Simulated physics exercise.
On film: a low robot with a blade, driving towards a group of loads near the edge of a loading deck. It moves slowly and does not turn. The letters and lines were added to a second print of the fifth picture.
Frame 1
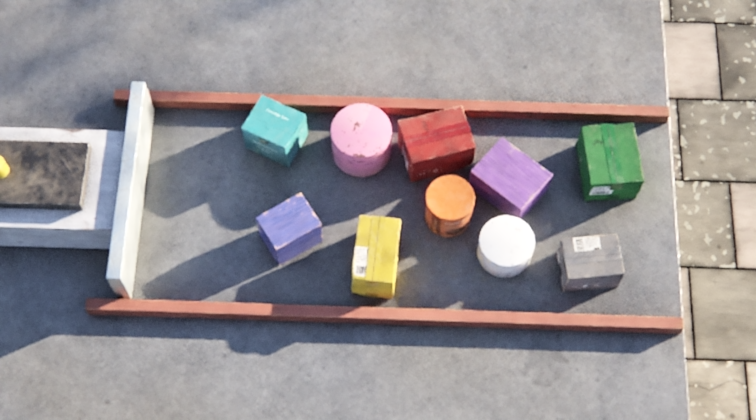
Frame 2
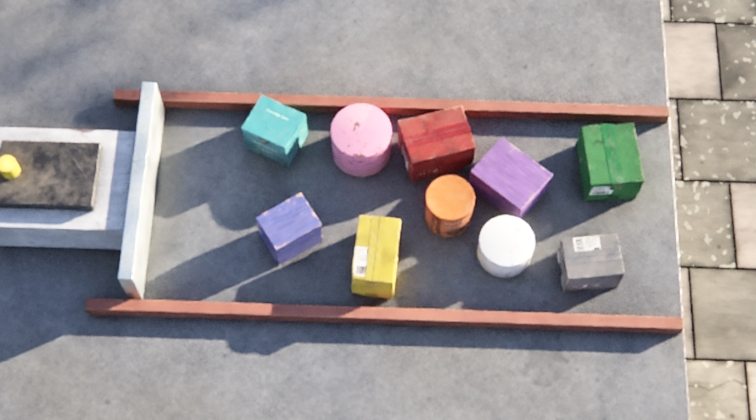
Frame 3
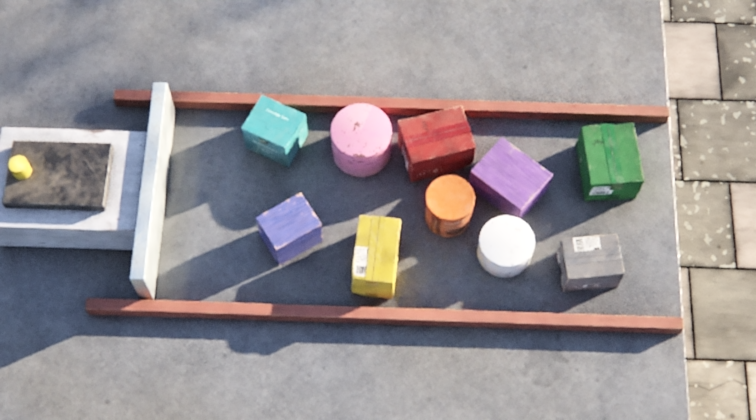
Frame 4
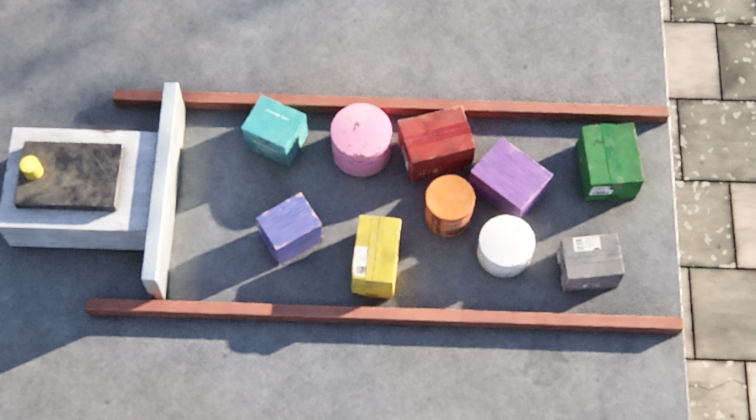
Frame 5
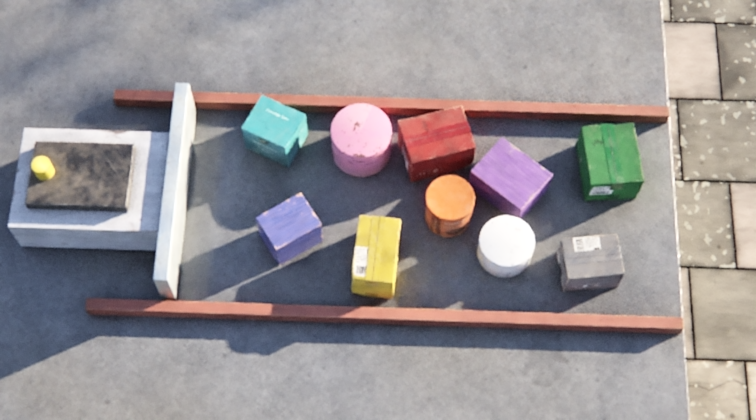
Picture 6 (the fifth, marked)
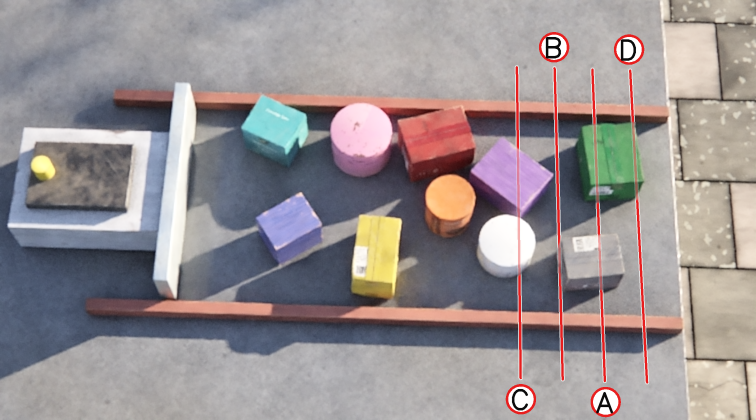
A low robot with a wide pale blade crept slowly to the right between two reddish rails, closing some of the gap to a scattered group of colourful boxes and canisters, which all stayed still.
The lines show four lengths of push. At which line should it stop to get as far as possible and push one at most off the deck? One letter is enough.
As far as mark C.
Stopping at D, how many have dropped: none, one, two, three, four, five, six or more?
In all, six or more.
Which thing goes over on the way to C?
It is the green box.
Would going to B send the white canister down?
By then, no.
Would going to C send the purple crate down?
No.
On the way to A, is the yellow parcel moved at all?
Yes.
On the copy, A at (598, 217); B at (558, 215); C at (519, 214); D at (638, 218).
On C. First, robot (215, 179); turquoise box (336, 123); pink canister (390, 134).
Then, robot (339, 183); green box (630, 166); red parcel (571, 132).
Finally, robot (435, 186); green box over the edge; red parcel (663, 135); one fallen.
By contrast, A drops six; B drops three; D drops six.
